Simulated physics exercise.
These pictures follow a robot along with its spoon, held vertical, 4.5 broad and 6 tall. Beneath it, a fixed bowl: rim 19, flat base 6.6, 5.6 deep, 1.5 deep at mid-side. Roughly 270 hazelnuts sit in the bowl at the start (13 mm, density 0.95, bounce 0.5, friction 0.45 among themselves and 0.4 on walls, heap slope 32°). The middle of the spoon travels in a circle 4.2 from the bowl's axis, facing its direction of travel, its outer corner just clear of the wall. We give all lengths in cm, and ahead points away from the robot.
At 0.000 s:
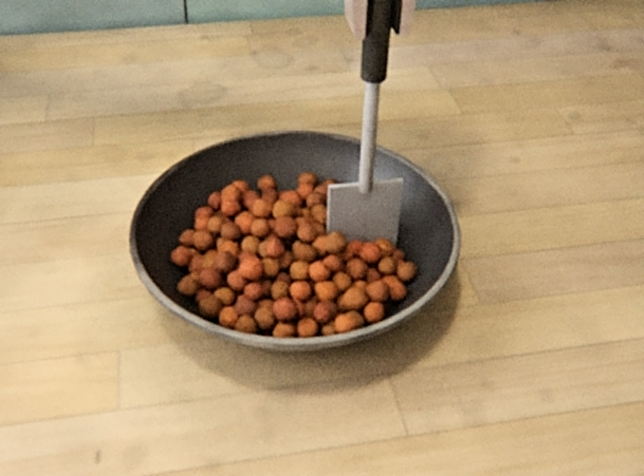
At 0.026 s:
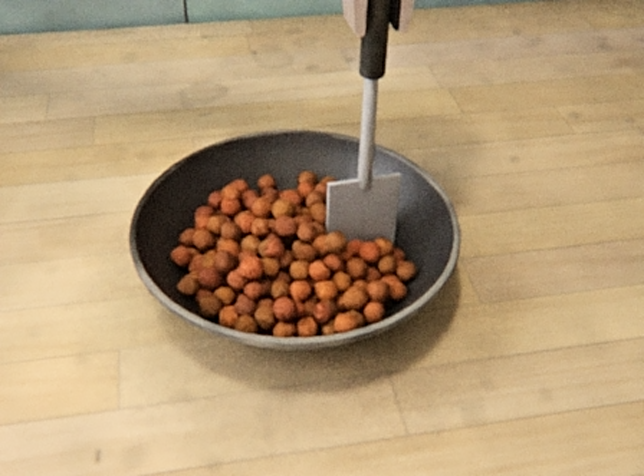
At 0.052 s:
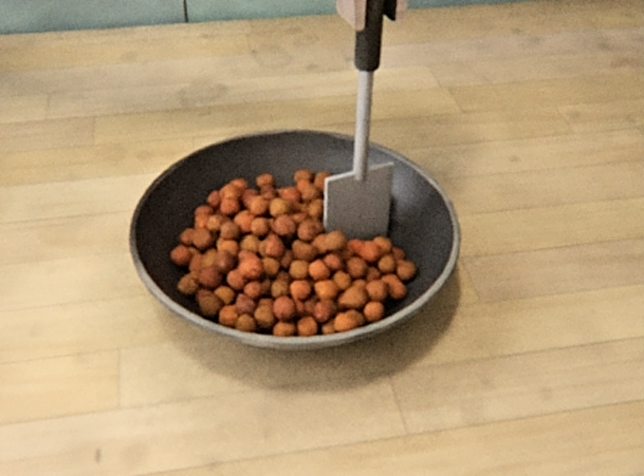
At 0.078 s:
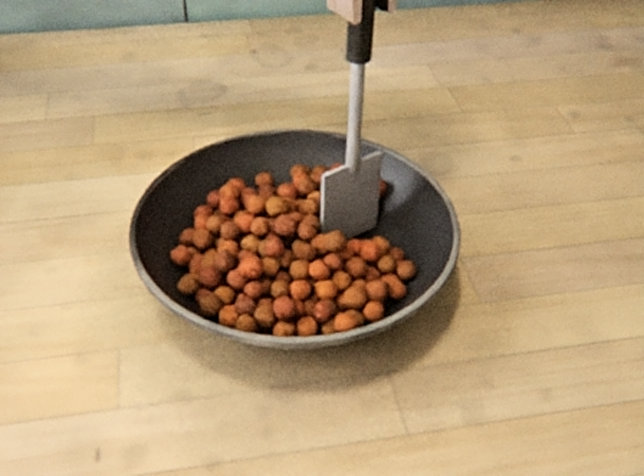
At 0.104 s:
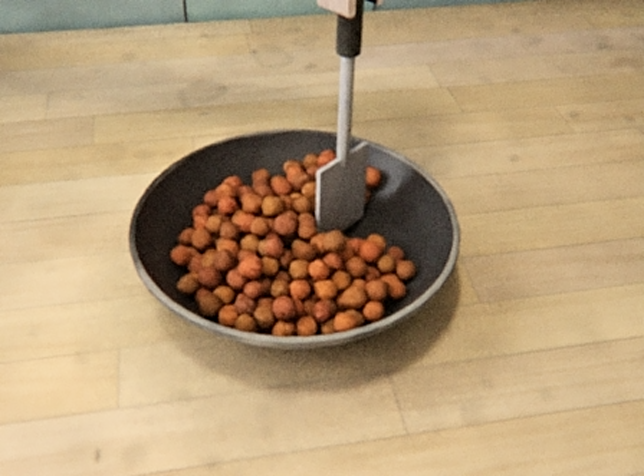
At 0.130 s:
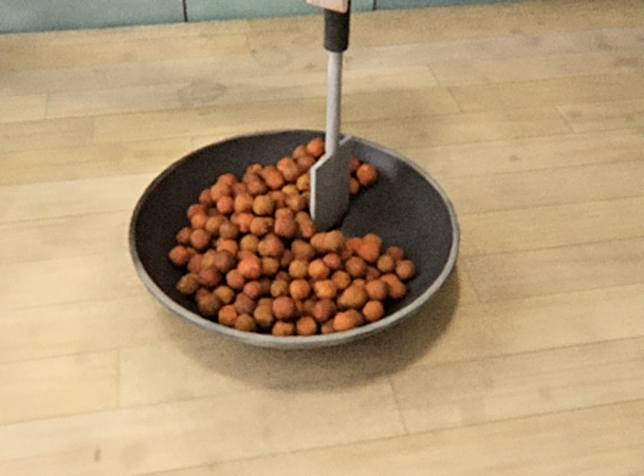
At the start, a flat-bladed utensil held upright from above stands at the right of a heap of small, round, reddish-brown pieces in a dark, shallow bowl. It sweeps a short way left and toward the back, turning as it goes, pushing pieces up along the far side and widening a bare patch at right.
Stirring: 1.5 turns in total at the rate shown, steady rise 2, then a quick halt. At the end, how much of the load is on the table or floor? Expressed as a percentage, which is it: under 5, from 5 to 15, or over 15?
The percentage is from 5 to 15.
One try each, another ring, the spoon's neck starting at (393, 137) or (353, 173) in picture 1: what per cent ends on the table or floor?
Roughly 5 and 5 per cent.
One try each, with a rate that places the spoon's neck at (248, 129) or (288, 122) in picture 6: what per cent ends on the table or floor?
About 50 % for one try and about 35 % for the other, in order.
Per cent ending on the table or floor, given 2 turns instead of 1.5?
15 %.
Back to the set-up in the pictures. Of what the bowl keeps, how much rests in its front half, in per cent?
Close to 50 in a hundred.
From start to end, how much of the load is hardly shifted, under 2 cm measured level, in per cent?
Result: Close to 20 per cent of the load.
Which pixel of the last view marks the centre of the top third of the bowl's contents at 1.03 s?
In the final view it lies at about (279, 197).
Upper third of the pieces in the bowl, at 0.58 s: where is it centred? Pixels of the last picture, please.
(296, 292), roughly.
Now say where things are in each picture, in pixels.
The first picture shows spoon neck at (367, 162), 0° round; upper third of the load around (285, 249), from x 180 to 405, top at y 180; 271 in the bowl.
The second picture shows spoon neck at (366, 158), 4° round; upper third of the load around (285, 246), from x 180 to 405, top at y 180.
The third picture shows spoon neck at (361, 150), 14° round; upper third of the load around (285, 239), from x 180 to 405, top at y 175.
The fourth picture shows spoon neck at (354, 142), 25° round; upper third of the load around (285, 231), from x 180 to 405, top at y 175.
The fifth picture shows spoon neck at (344, 136), 36° round; upper third of the load around (285, 226), from x 180 to 405, top at y 160.
The sixth picture shows spoon neck at (333, 130), 48° round; upper third of the load around (284, 224), from x 180 to 405, top at y 150; 271 in the bowl.
After 0.58 s, 241° round, highest piece 7 above the table; 249 in the bowl, 20 on the table or floor, 2 in flight or on the tool.
After 1.03 s, 75° round, highest piece 7 above the table; 248 in the bowl, 23 on the table or floor.
After 1.45 s, 180° round, highest piece 6 above the table; 247 in the bowl, 24 on the table or floor.
After 2.15 s, 180° round, highest piece 5 above the table; 247 in the bowl, 24 on the table or floor.
At rest, 247 in the bowl, 24 on the table or floor. That is 9 % on the table or floor.
